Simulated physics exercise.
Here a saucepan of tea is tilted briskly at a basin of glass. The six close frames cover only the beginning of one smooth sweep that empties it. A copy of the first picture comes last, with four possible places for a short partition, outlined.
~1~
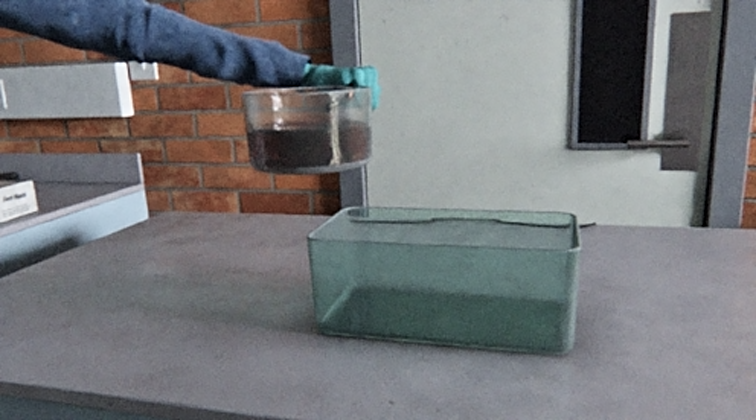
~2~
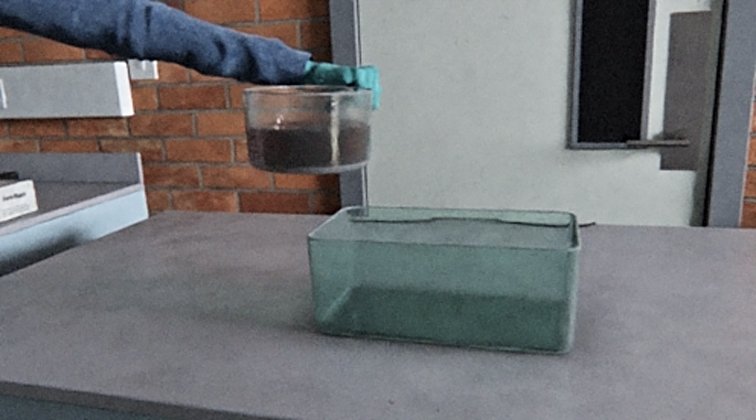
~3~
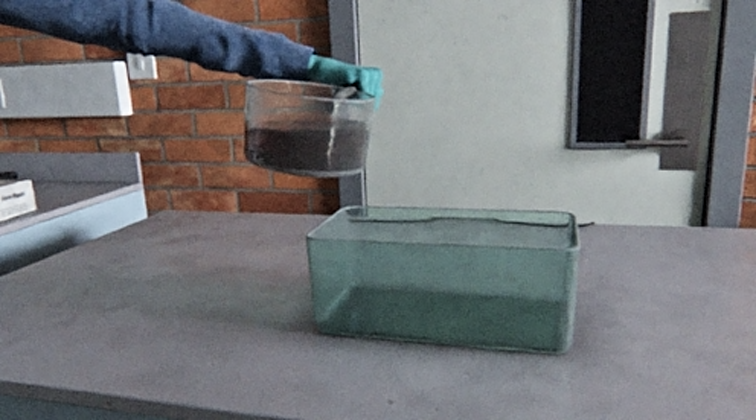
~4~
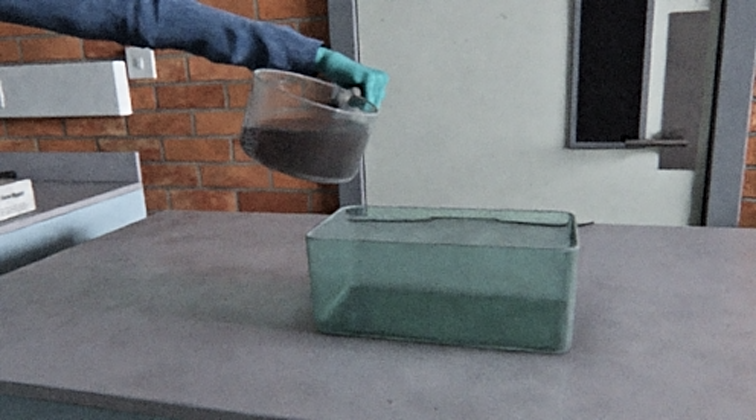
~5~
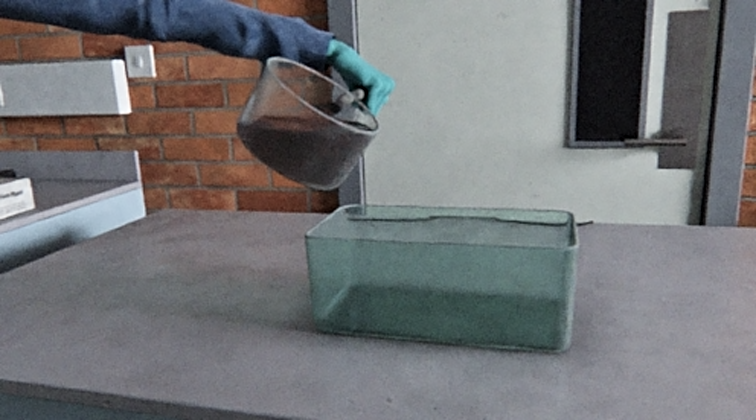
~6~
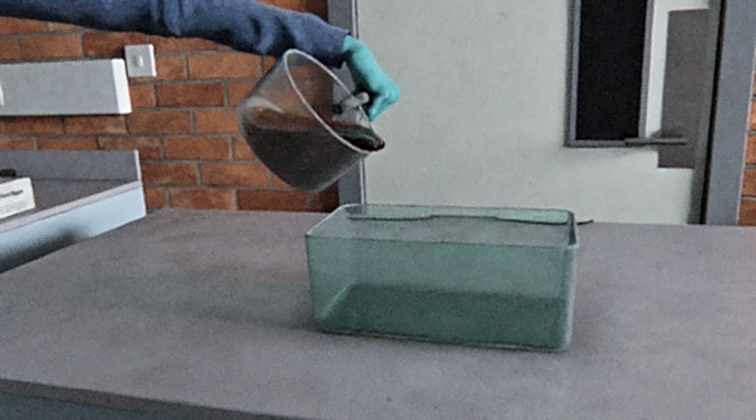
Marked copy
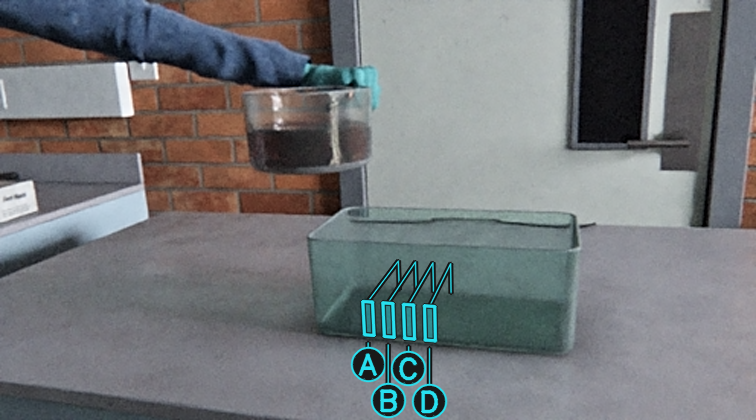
Gloved hand holding a clear round container of dark liquid above a glass basin, tilting it rightward until liquid reaches the lip.
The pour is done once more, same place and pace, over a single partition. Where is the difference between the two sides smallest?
Choose B.
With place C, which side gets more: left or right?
The left side.
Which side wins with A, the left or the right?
The right one.
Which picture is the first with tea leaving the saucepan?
Picture 6.
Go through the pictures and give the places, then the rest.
The first picture shows upright, lip at (366, 88); basin from (318, 329) to (573, 352); nothing has left yet.
The second picture shows tipped about 3°, lip at (367, 90); nothing has left yet.
The third picture shows tipped about 10°, lip at (371, 99); nothing has left yet.
The fourth picture shows tipped about 21°, lip at (374, 112); nothing has left yet.
The fifth picture shows tipped about 36°, lip at (375, 130); nothing has left yet.
The sixth picture shows tipped about 52°, lip at (371, 149); tea is over the lip, down to (371, 149).
In cyan, A at (368, 342); B at (388, 344); C at (408, 346); D at (429, 348).
With A, about 22 % ends left of the wall and 77 % right of it.
With B, about 46 % ends left of the wall and 52 % right of it.
With C, about 74 % ends left of the wall and 23 % right of it; 3 % is lost outside.
With D, about 85 % ends left of the wall and 10 % right of it; 5 % is lost outside.
